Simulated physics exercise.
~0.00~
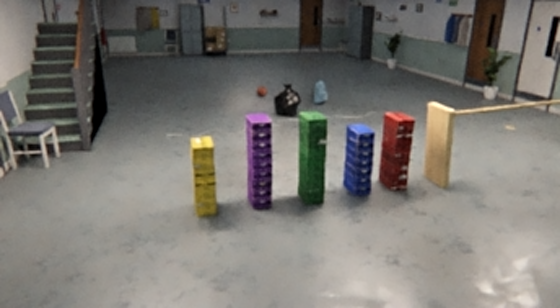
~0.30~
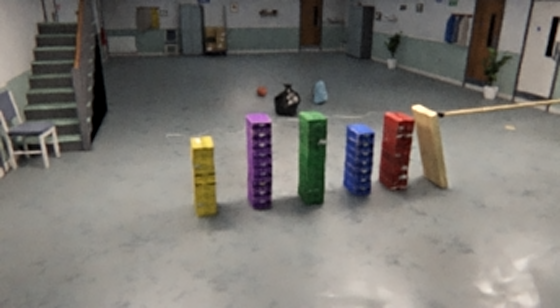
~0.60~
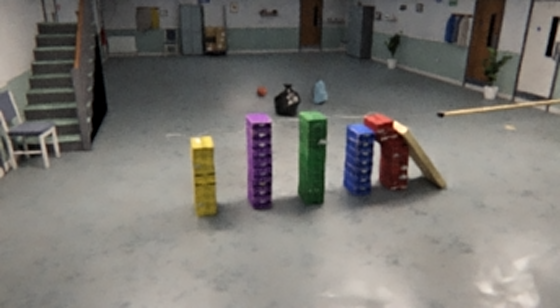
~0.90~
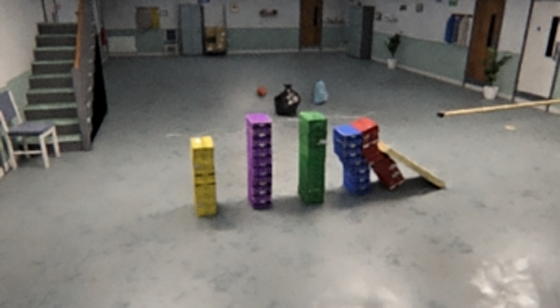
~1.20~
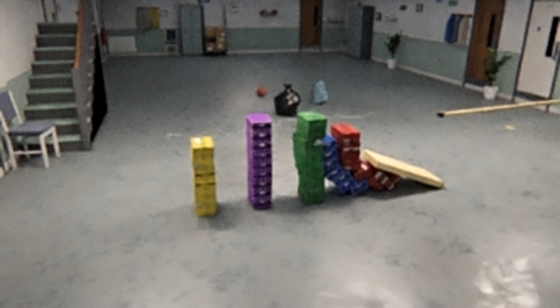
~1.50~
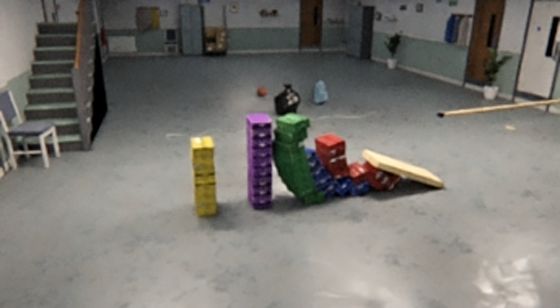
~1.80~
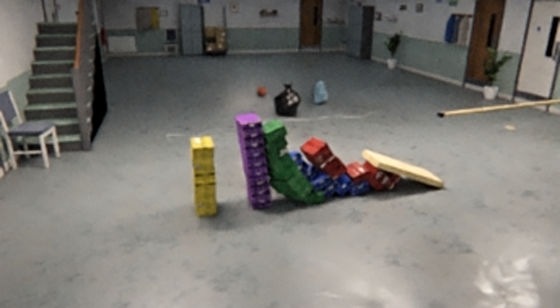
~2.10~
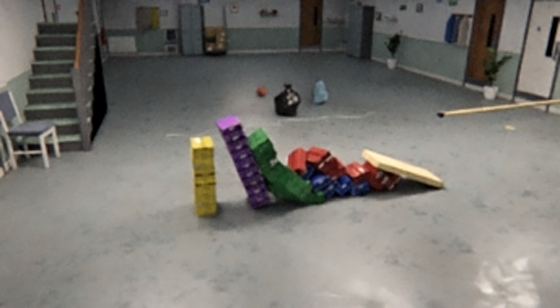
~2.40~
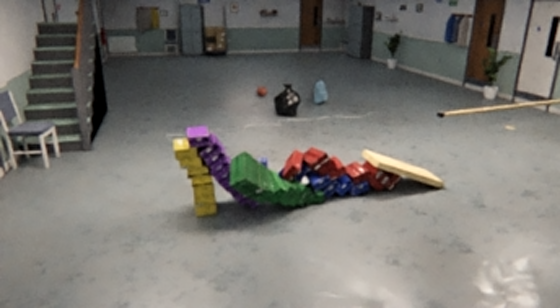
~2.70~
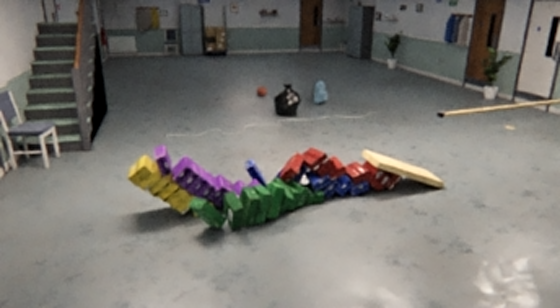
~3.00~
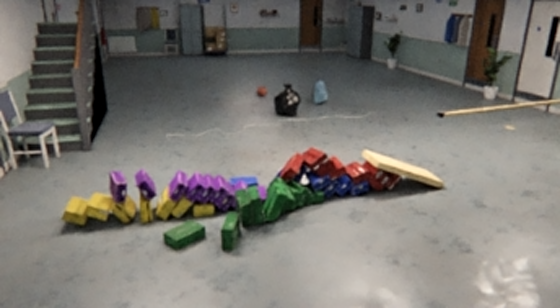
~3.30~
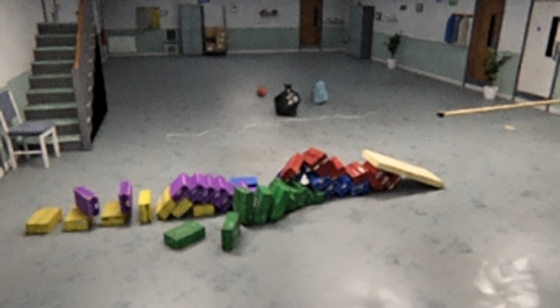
Five coloured stacks of boxes topple leftward one after another behind a falling board, ending strewn across the floor.
